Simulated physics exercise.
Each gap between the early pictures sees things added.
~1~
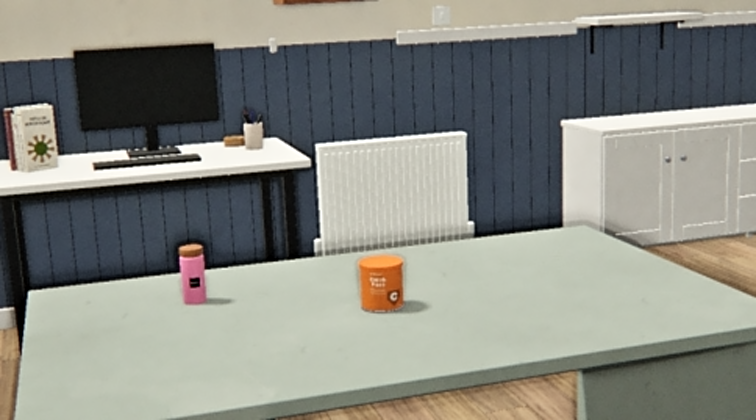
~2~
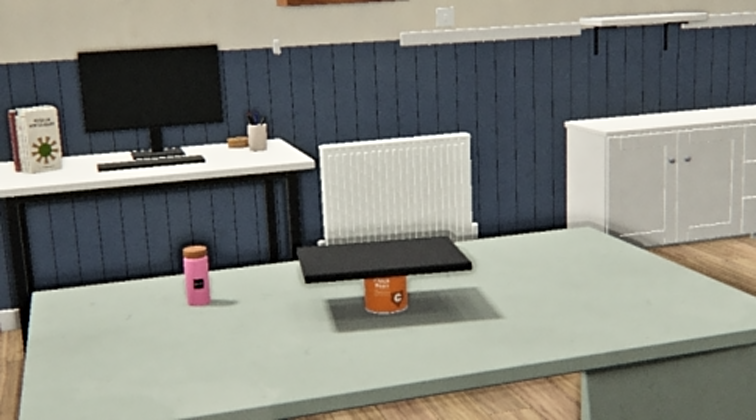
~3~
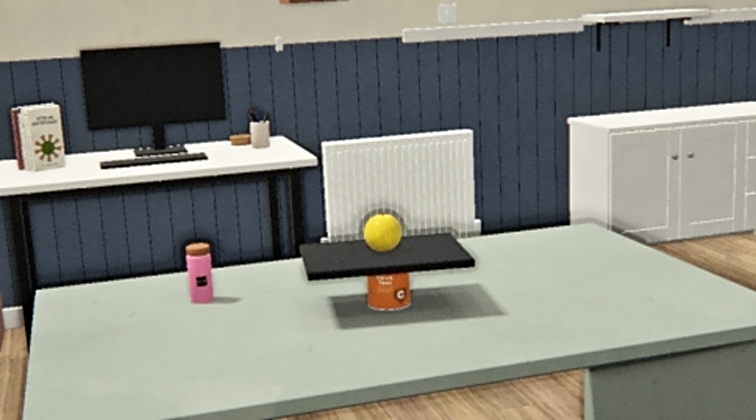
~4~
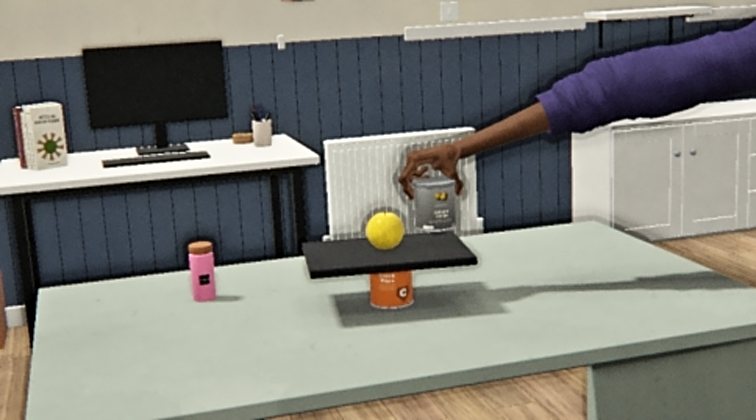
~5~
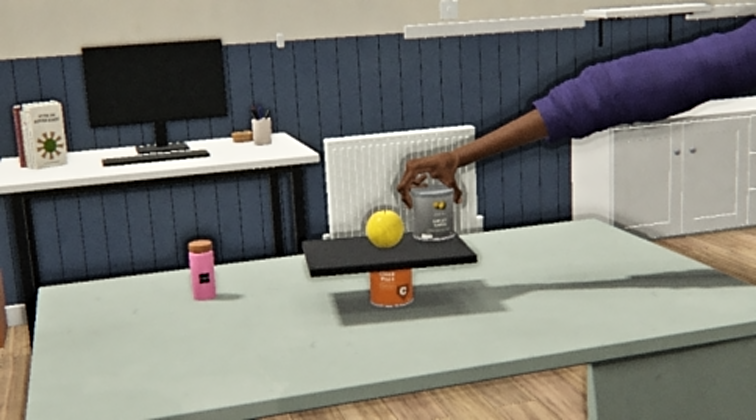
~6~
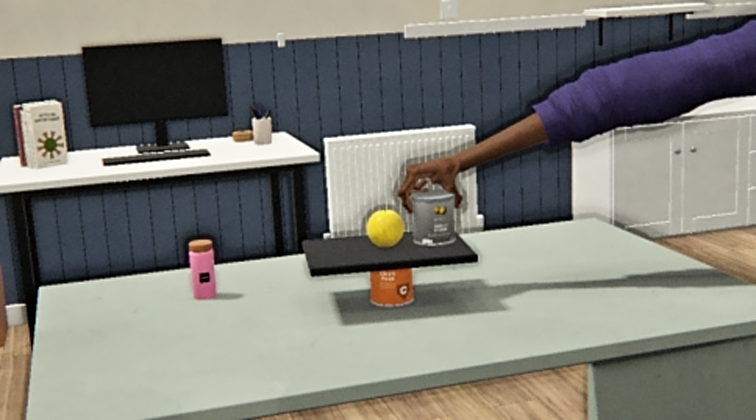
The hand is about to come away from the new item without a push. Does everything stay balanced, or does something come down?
It all stays balanced.
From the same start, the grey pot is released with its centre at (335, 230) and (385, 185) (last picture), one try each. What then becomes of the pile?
Case 1: Stable. Case 2: Collapse.
Then, 0.60 s later than the last frame, all is still.
Then, 1.50 s later than the last frame, grey pot resting near (434, 218).
When it is over, all 5 as before. End places, in pixels of the last picture, grey pot near (434, 218). The pile holds.
